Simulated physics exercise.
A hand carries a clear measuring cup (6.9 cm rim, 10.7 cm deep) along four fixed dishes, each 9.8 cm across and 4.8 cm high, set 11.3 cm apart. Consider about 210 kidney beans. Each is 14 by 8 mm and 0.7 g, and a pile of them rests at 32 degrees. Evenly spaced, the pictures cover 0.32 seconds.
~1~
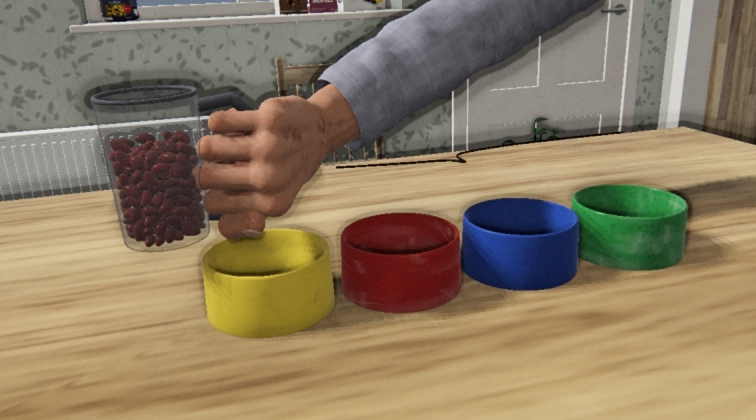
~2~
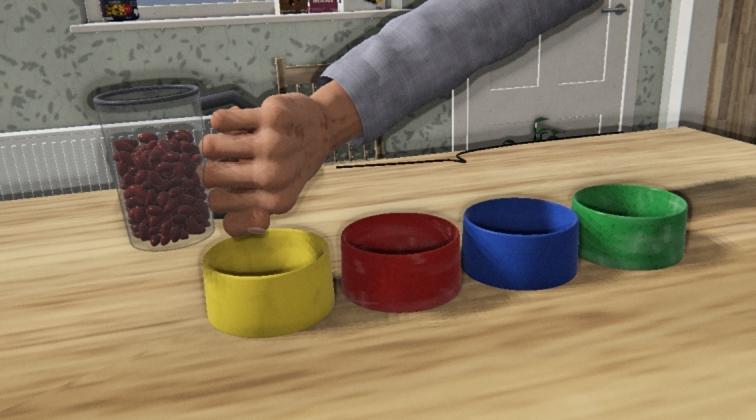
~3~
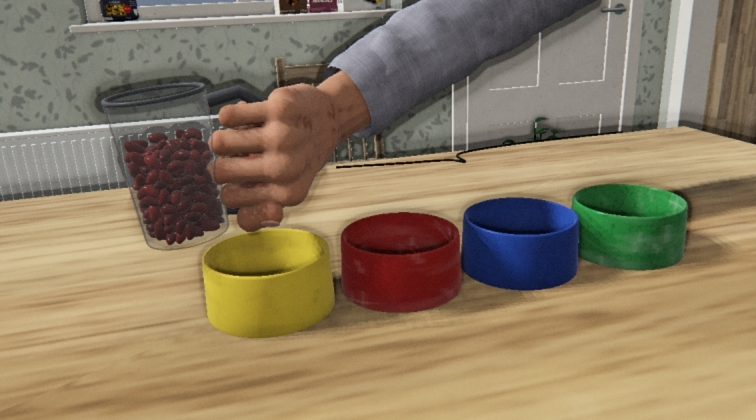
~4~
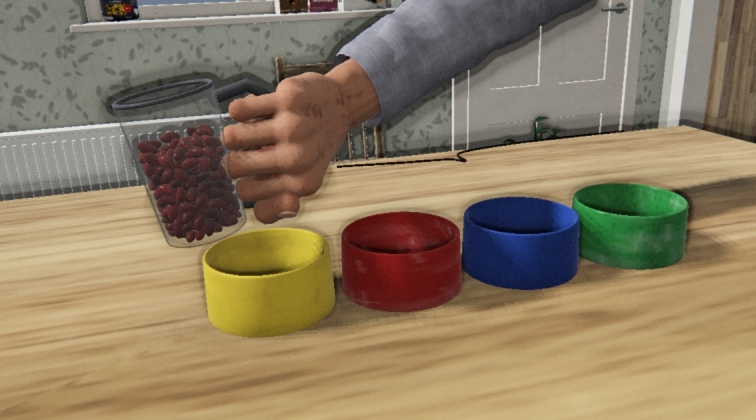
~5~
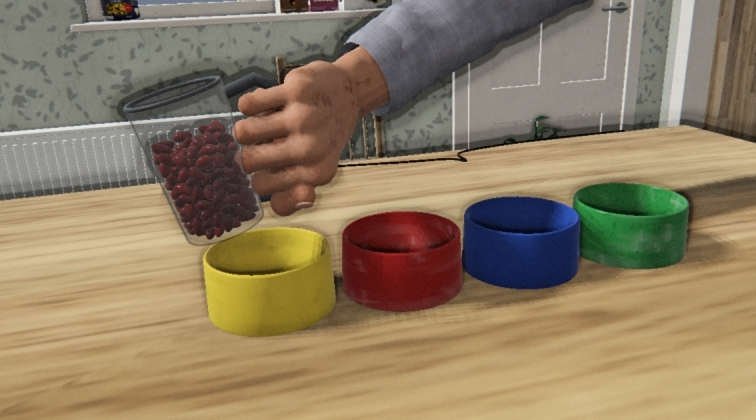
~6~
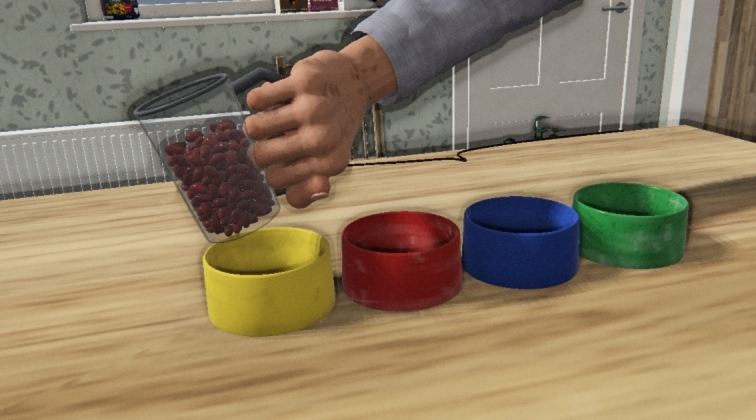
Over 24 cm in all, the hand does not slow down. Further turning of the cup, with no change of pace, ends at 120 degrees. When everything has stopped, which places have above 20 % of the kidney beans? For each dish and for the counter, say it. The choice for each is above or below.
In the end red: Ends up with more than a fifth, blue: Ends up with a fifth or less, green: Ends up with a fifth or less, yellow: Ends up with a fifth or less, counter: Ends up with a fifth or less.
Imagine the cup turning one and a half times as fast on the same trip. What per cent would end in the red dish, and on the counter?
Then red 70 and counter 20.
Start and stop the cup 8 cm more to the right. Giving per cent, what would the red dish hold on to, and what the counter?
Then the red dish would get 10 and the counter 20.
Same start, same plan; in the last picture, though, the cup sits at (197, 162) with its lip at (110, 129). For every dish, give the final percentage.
Per cent kept: Red 0, blue 0, green 0, yellow 100.
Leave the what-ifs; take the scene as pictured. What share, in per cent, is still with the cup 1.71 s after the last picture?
About 25 percent of the load.
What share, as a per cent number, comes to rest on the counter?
About 0 percent.
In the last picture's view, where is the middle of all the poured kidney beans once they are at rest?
Roughly pixel (393, 260).
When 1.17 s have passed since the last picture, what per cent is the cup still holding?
100 %.
Then, 0.70 s after the last picture, tilt 65 degrees; cup holds 100 %.
Then, 1.17 s after the last picture, tilt 97 degrees; cup holds 100 %.
Then, 1.71 s after the last picture, tilt 120 degrees; cup holds 25 %, red 75 %.
In the end, red 100 %, blue 0 %, green 0 %, yellow 0 %, counter 0 %.
